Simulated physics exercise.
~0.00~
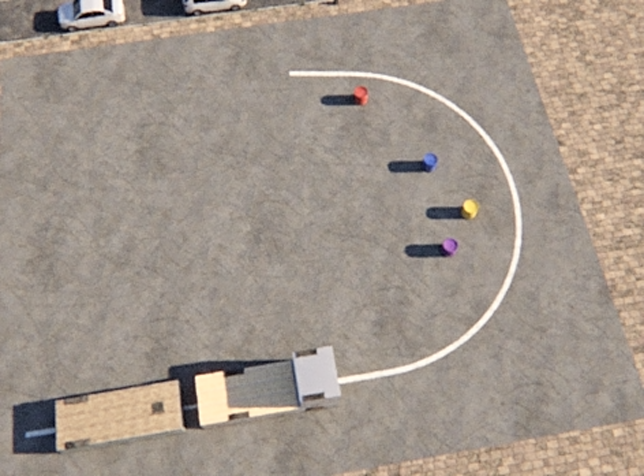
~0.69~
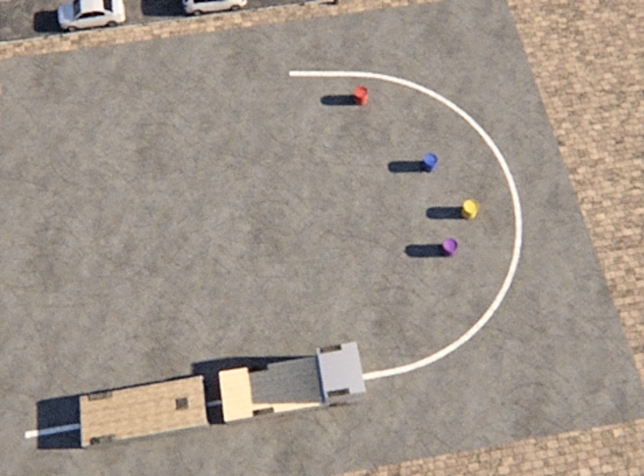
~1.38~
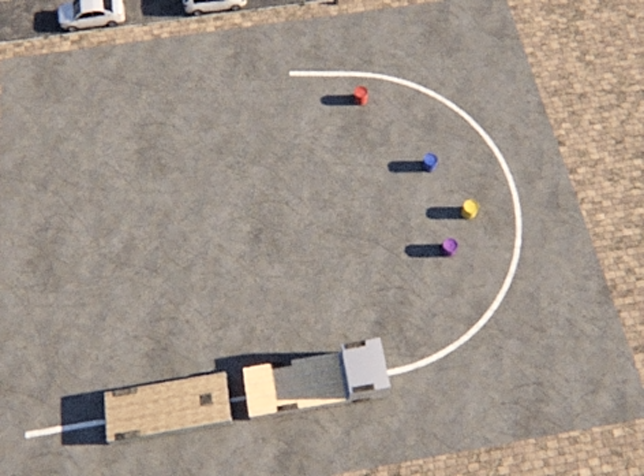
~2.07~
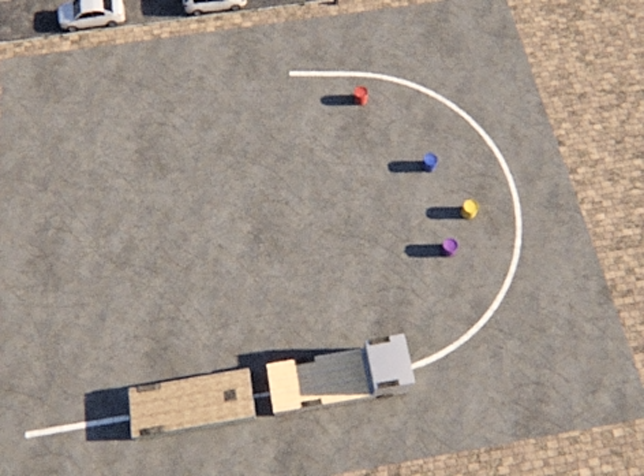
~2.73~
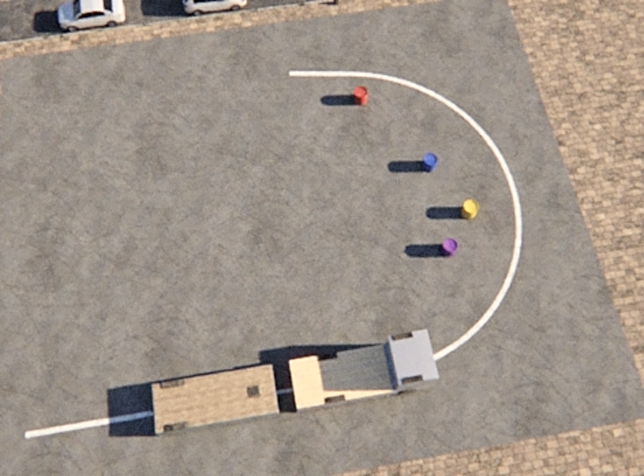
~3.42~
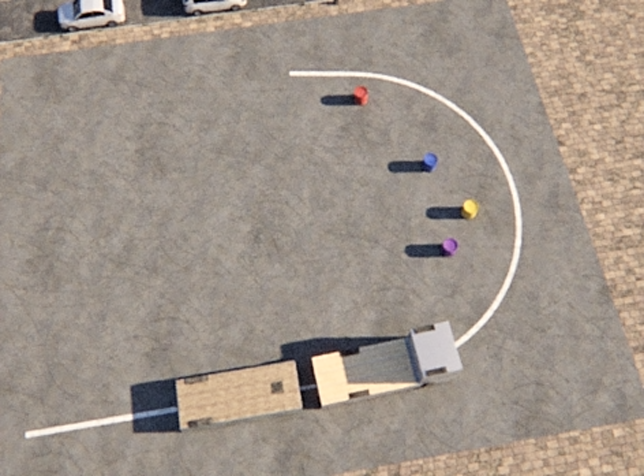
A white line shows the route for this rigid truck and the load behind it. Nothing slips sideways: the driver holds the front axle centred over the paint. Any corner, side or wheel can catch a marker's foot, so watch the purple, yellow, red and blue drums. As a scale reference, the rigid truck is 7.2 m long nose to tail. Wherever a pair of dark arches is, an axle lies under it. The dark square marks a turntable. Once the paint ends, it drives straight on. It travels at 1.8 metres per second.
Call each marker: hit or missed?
Purple missed. Yellow hit. Red hit. Blue missed.
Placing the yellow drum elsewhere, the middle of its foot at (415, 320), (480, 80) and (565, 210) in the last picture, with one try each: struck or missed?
One: Gets hit. Two: Stays safe. Three: Stays safe.
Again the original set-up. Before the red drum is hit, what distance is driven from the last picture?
Contact happens once about 27.0 m more has been driven.
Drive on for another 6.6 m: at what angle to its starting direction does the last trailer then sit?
The last trailer is now at about 5 degrees to its starting heading.
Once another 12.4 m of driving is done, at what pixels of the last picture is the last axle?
The axle sits near (411, 344).
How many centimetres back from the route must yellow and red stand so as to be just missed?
For yellow around 60, for red around 120.
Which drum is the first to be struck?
The yellow one is first.
After 14.8 s, the last axle is at (486, 256) of the last picture, 175 cm off the line; the trailer has hit yellow.
After 14.9 s, the last axle is at (487, 254) of the last picture, 175 cm off the line; purple has been passed with 35 cm to spare.
After 18.4 s, the last axle is at (484, 175) of the last picture, 190 cm off the line; the rigid truck has hit red.
After 20.3 s, the last axle is at (461, 137) of the last picture, 195 cm off the line; blue has been passed with 60 cm to spare.
After 28.2 s, the last axle is at (263, 68) of the last picture, 40 cm off the line; 2 of 4 struck in all.
